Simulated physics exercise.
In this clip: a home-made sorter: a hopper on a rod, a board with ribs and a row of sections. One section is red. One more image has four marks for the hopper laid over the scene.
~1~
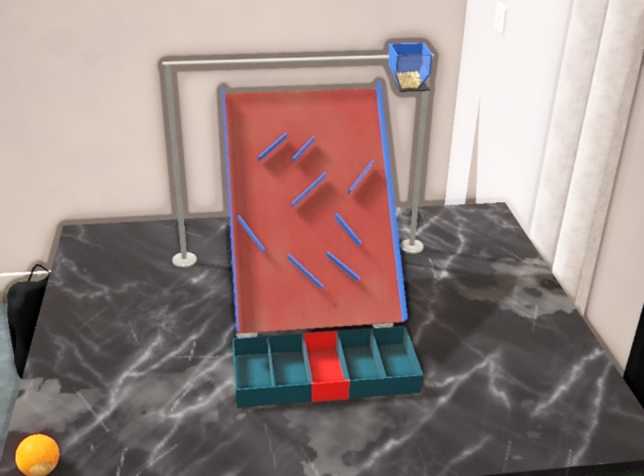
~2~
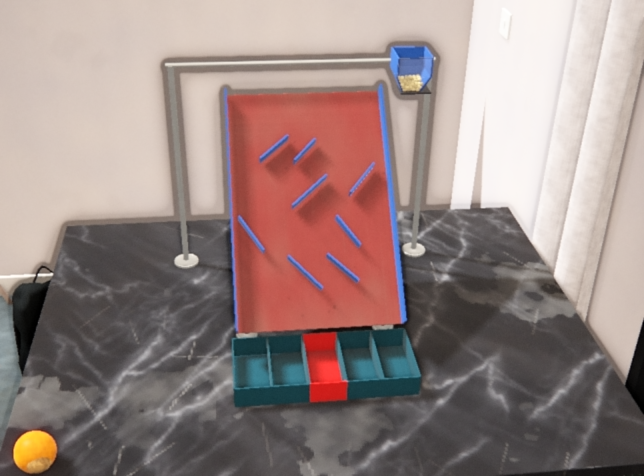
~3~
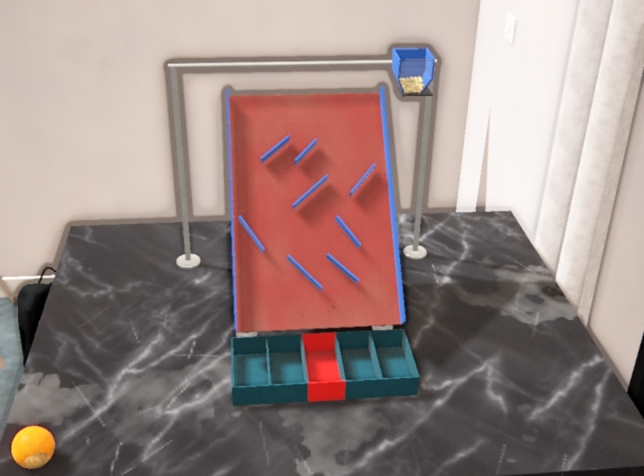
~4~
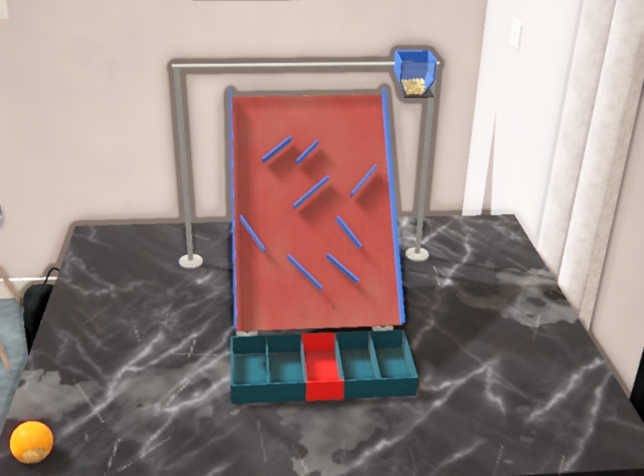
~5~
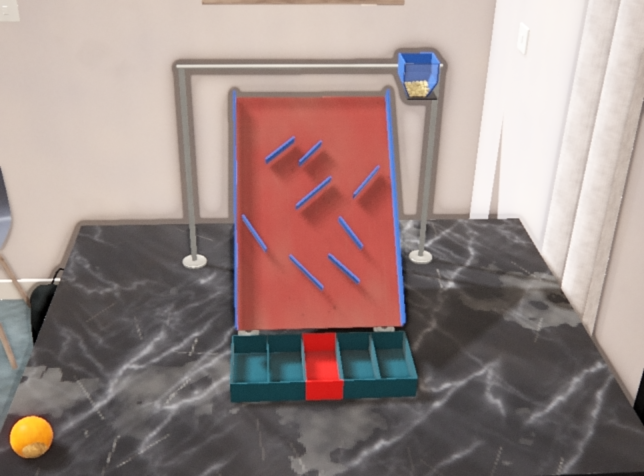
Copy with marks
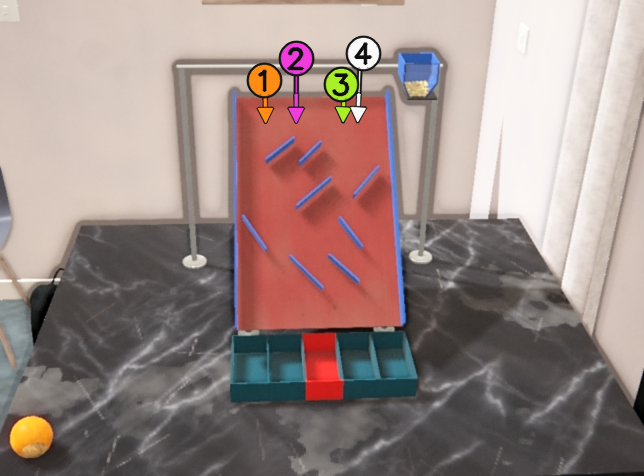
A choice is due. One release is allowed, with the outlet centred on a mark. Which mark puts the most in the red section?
Mark 1 does it best.
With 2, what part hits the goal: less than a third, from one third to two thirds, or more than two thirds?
Less than a third.
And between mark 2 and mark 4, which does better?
2.
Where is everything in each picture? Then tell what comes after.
In the first frame, hopper at (408, 79), soya beans, door shut.
In the second frame, ribs (260, 158) to (288, 135), (294, 160) to (315, 138), (293, 205) to (327, 175).
In the third frame, ribs (351, 193) to (375, 164), (239, 216) to (264, 250), (337, 216) to (361, 245).
In the fourth frame, ribs (288, 255) to (322, 287), (328, 254) to (358, 280).
In the fifth frame, red section at (324, 389), number 3 of 5 from the left.
On the marked copy, mark 1 meets the board at (265, 117); mark 2 meets the board at (296, 117); mark 3 meets the board at (343, 116); mark 4 meets the board at (357, 116).
With 1, about a third in the red section, about two thirds in other sections, a stray few outside the box.
With 2, about a quarter in the red section, about two thirds in other sections, a small part outside the box.
With 3, a small part in the red section, nearly all in other sections.
With 4, none in the red section, nearly all in other sections.
